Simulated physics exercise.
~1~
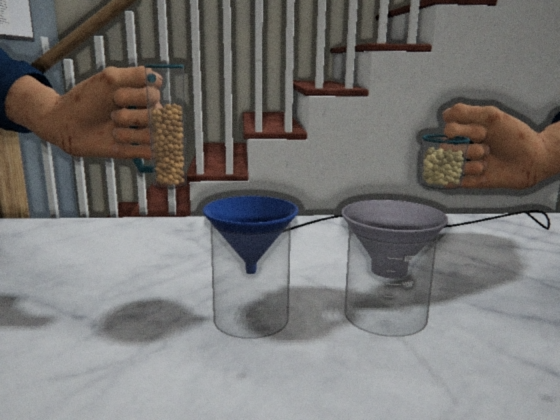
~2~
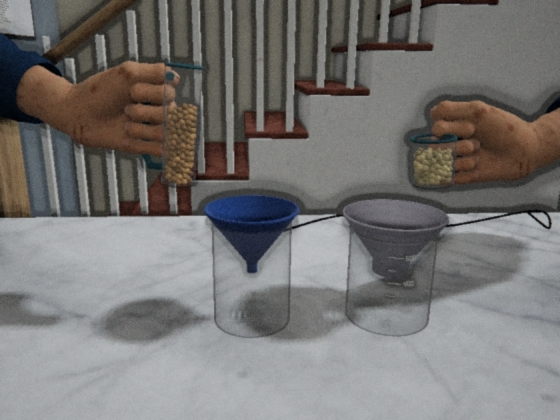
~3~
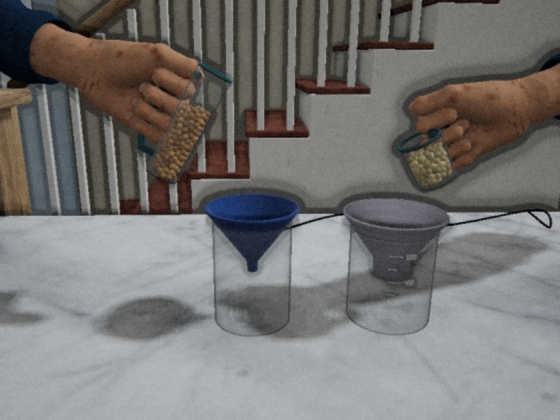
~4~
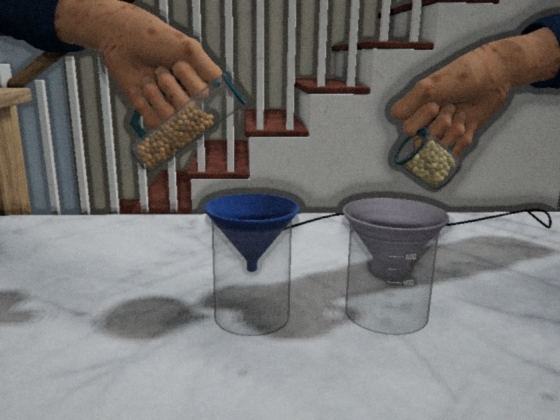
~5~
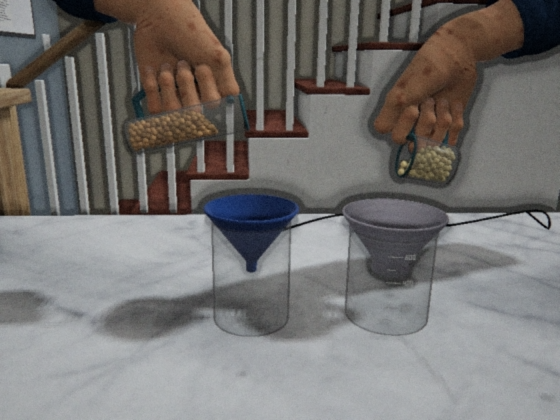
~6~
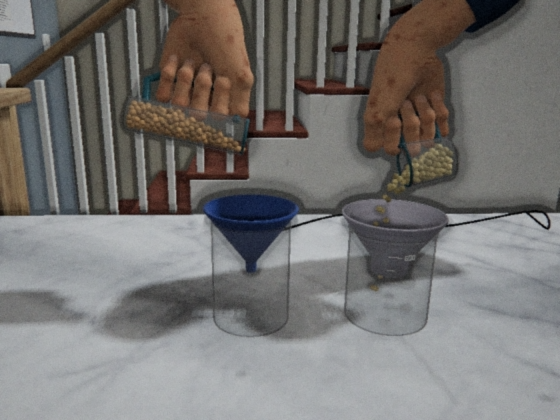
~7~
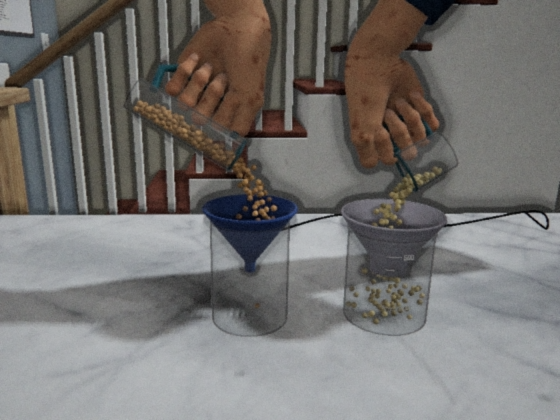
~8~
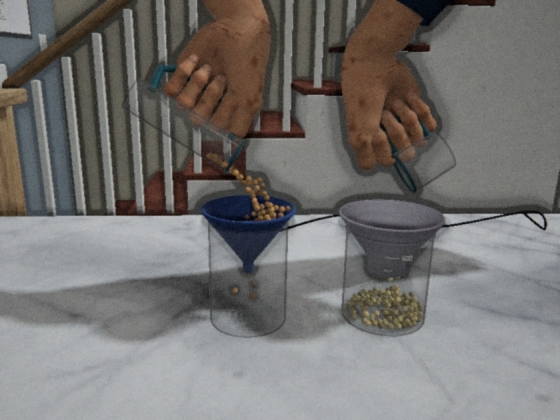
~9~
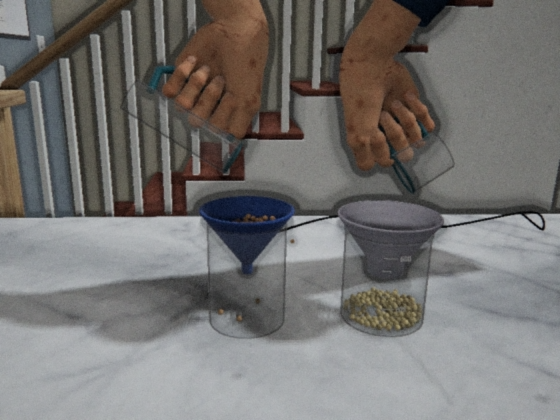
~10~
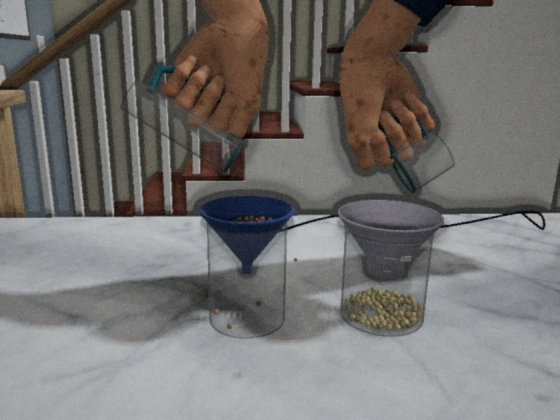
To begin with, two hands hold clear cups of small round pieces, tan on the left and yellowish on the right, above a blue funnel and a gray funnel standing in clear jars on a marble surface. The hands gradually tilt the cups, and the right cup starts to spill first. Soon both are tipped over, sending their pieces into the funnels. The yellowish ones run through and gather at the bottom of the right jar. On the left, only a few drop through, and most of the tan pieces stay stuck in the blue funnel as both cups hang empty.
